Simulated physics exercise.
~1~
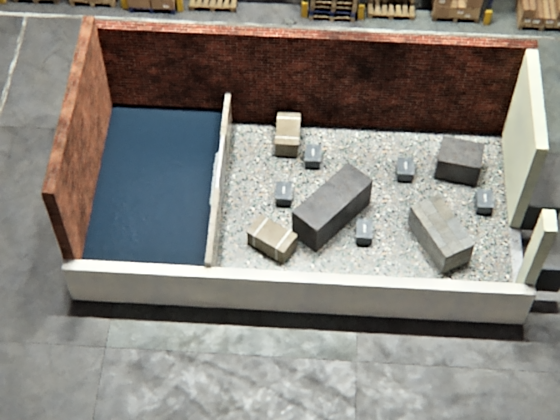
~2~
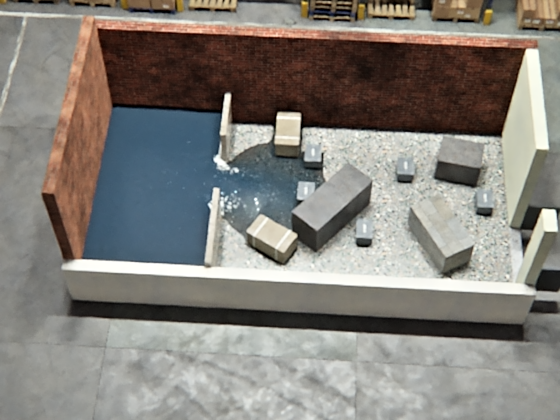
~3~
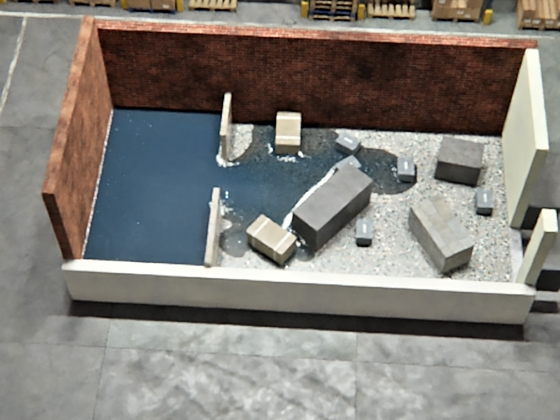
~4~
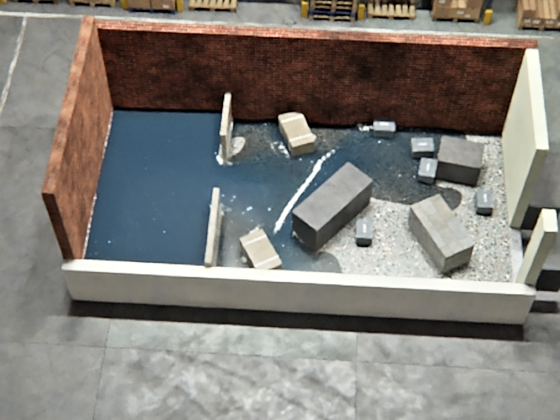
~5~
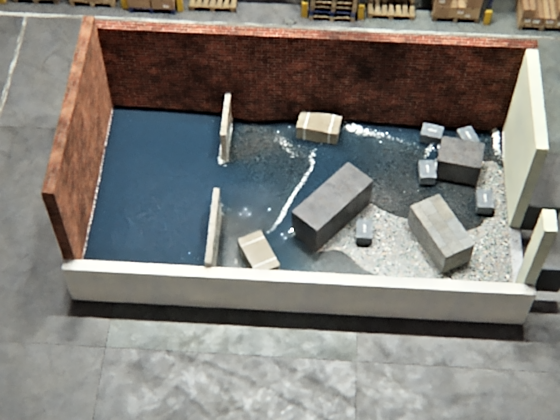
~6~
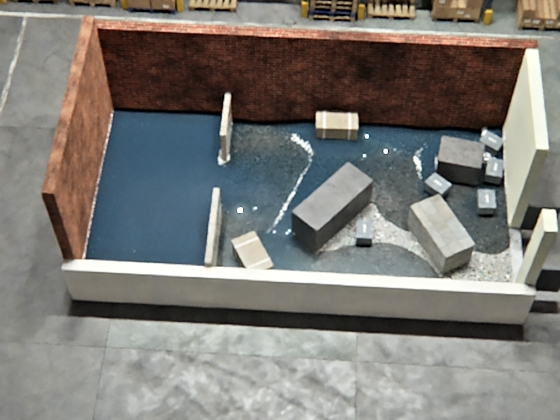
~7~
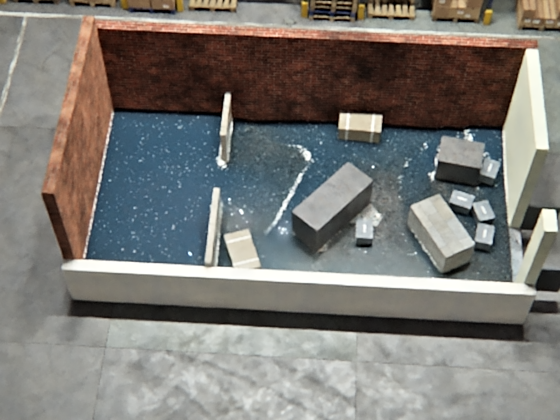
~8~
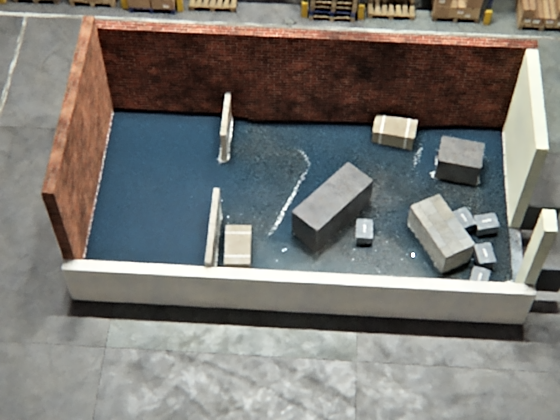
Two adjoining walled rooms, water bursting through the partition, flooding the dry side, shifting crates and bunching grey boxes lower right.
